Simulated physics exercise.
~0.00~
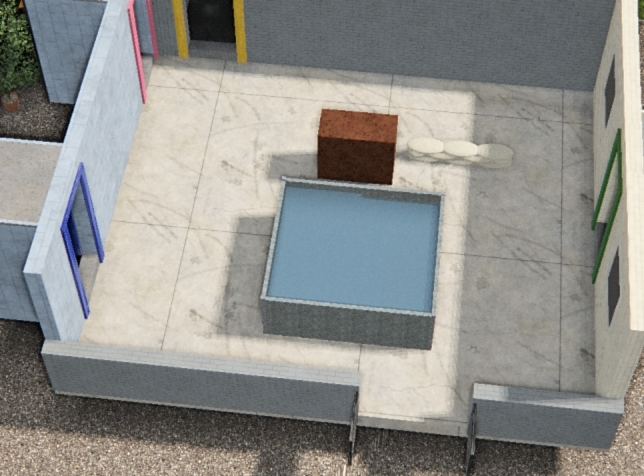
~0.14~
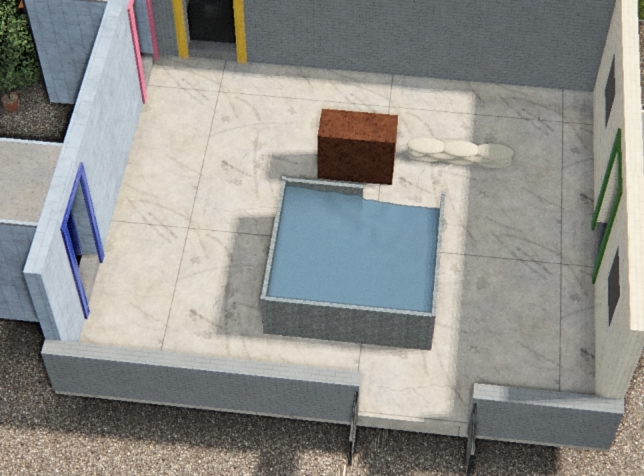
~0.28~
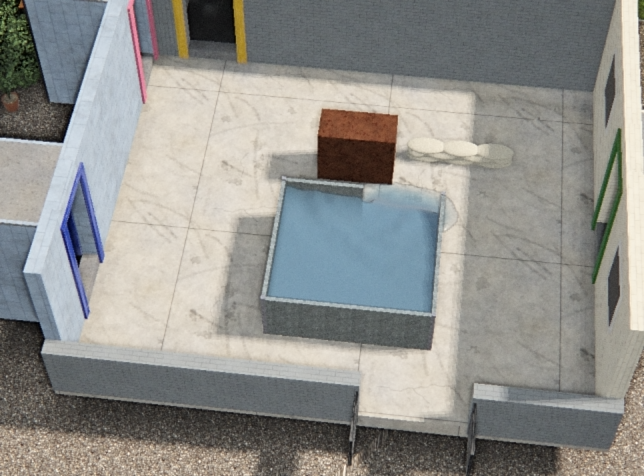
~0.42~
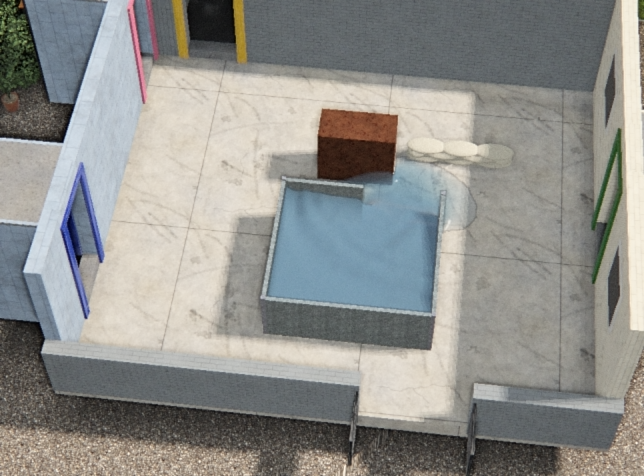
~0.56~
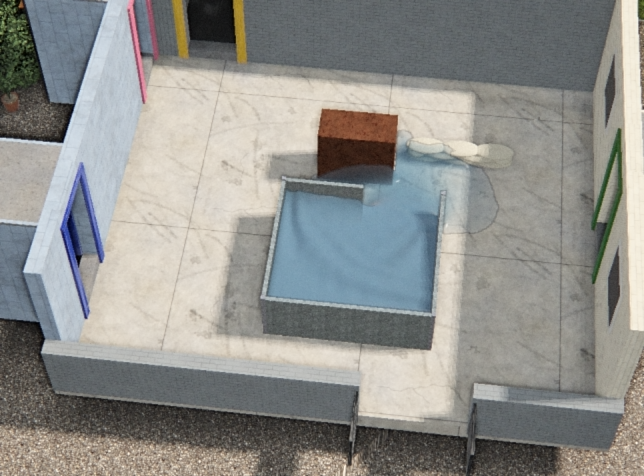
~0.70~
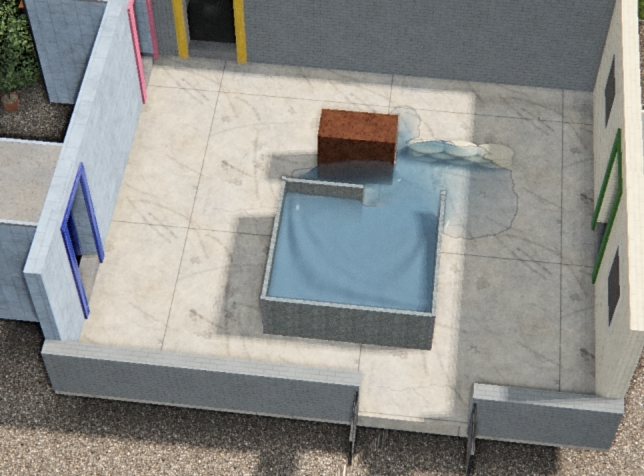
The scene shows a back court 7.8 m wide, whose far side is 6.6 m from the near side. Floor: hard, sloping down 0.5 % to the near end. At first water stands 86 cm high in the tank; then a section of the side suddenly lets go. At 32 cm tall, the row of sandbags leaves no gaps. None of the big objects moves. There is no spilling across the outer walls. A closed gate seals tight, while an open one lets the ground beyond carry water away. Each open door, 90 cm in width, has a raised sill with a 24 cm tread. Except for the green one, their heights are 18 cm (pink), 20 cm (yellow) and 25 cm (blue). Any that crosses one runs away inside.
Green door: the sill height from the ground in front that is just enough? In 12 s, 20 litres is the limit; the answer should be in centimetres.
20 cm.
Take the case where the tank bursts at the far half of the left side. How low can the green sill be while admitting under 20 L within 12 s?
That way, roughly 10.0 cm.
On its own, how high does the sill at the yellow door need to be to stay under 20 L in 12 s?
For yellow, a step near 9.0 cm.
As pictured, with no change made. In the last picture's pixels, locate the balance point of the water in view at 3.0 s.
Look at about (397, 225) in the last view.
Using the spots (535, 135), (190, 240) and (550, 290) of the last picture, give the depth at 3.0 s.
About 4, 2 and 7 cm.
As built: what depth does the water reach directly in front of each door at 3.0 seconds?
Door by door in centimetres - pink 0, green 23, yellow 3, blue 5.
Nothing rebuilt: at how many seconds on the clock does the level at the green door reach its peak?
Around 2.6 s, give or take.
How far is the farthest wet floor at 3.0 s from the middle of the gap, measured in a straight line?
5.4 metres.
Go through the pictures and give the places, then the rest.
The first picture shows still water, 86 cm deep, in the tank at (356, 247); the green door at (606, 215) is dry.
In the second picture, water pours out on the far side and has run 0.4 m, to a hidden place; about 8 cm deep outside, 86 cm at the back.
In the third picture, the gap is on the far side, the front 0.8 m out at (377, 184); the back of the tank holds 86 cm.
In the fourth picture, the front is at (401, 161), 1.4 m from the gap on the far side; 2.1 m2 of floor is wet, 86 cm left at the back.
In the fifth picture, the gap is on the far side, the front 2.0 m out at (404, 134); the back of the tank holds 83 cm.
In the sixth picture, water pours out on the far side and has run 2.5 m, to (403, 110); about 9 cm deep outside, 75 cm at the back; 1.5 m in a straight line remain to the green door at (606, 215).
After 1.4 s water covers 30 % of the floor, deepest (60 cm) near (418, 168); it has not reached the green door.
After 3.0 s water covers 60 % of the floor, deepest (41 cm) near (418, 168); 23 cm at the green door, 1 litre in over its 24 cm sill.
After 12.0 s water covers 95 % of the floor, deepest (17 cm) near (215, 385); 7 cm at the green door, 4 litres in over its 24 cm sill.
At the green door as built, the water arrived by 1.7 s and peaked near 23 cm at 2.6 s.
With a sill of 17 cm, 40 litres would have come in within the 12 s; with 23 cm, 6 litres. So under 20 litres takes about 20 cm.
